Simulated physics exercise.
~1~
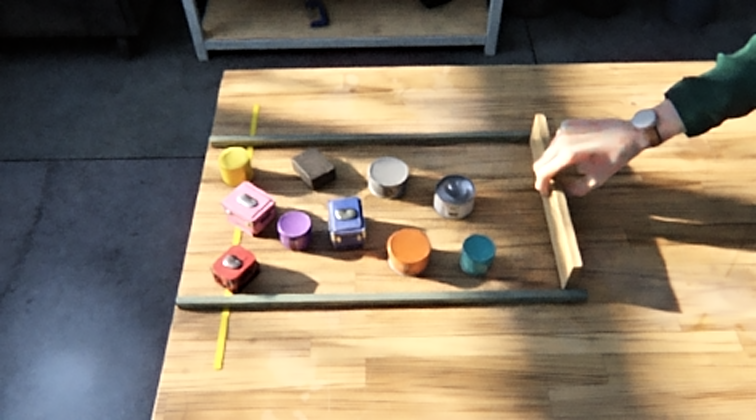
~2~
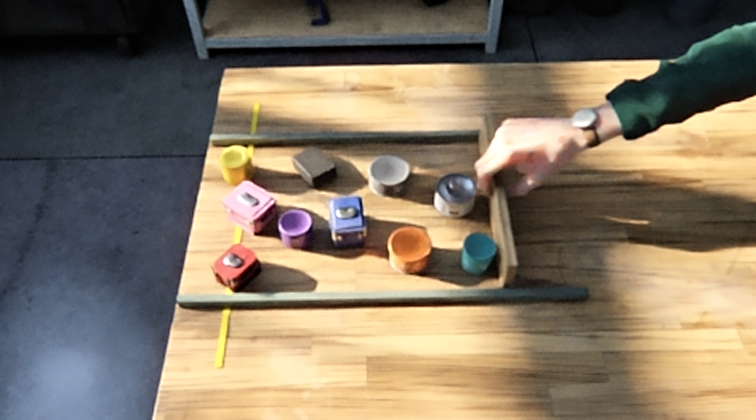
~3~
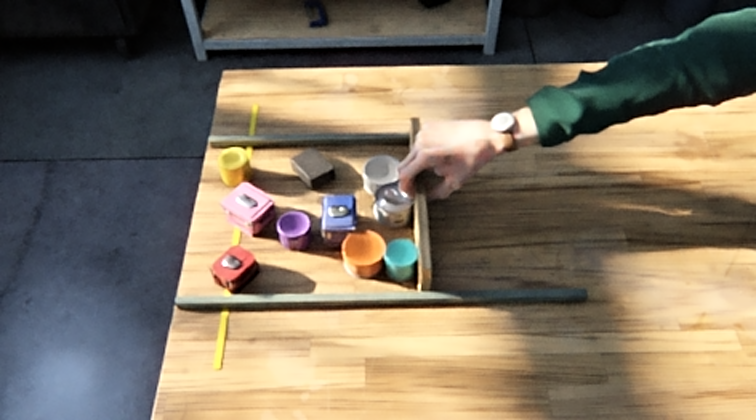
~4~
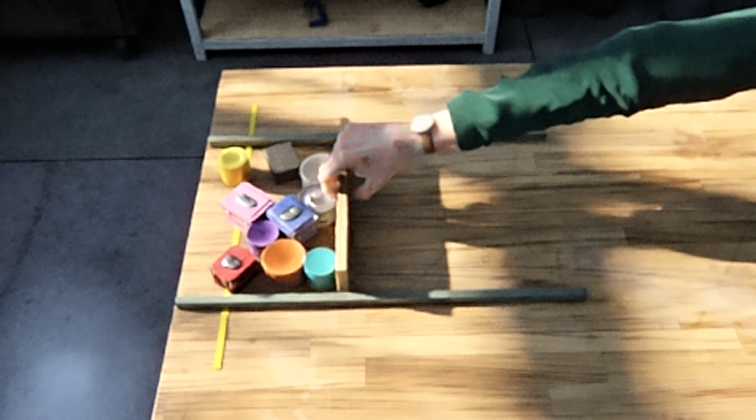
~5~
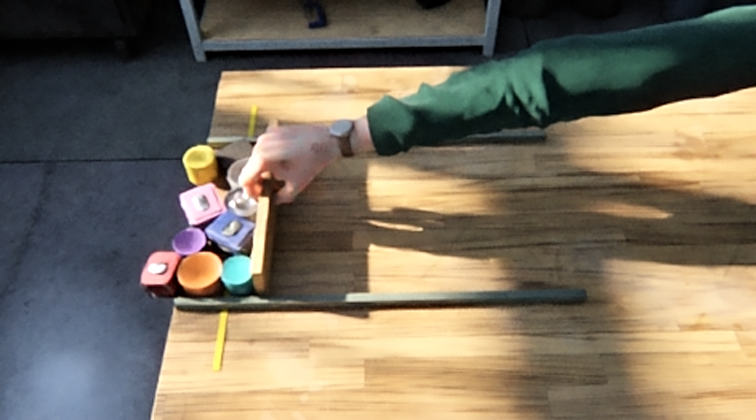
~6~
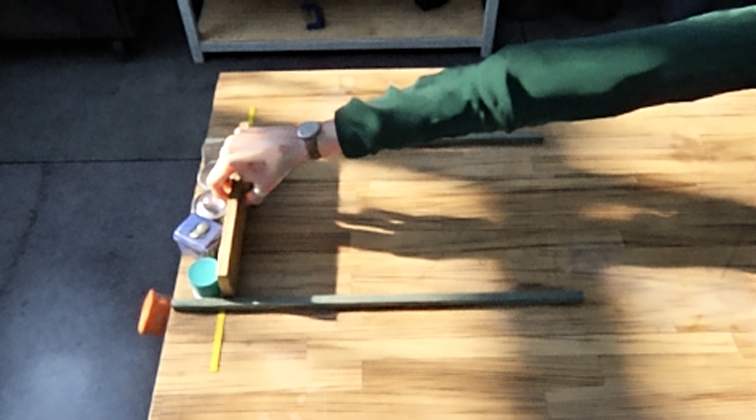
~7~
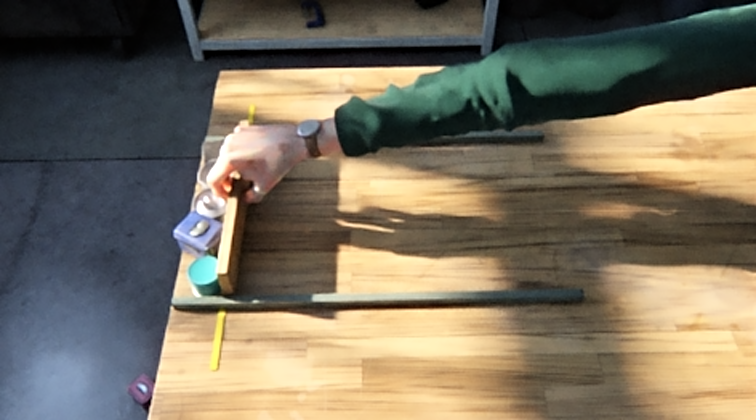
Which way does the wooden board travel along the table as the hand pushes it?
The board travels to the left, moving along the channel towards the end of the table.
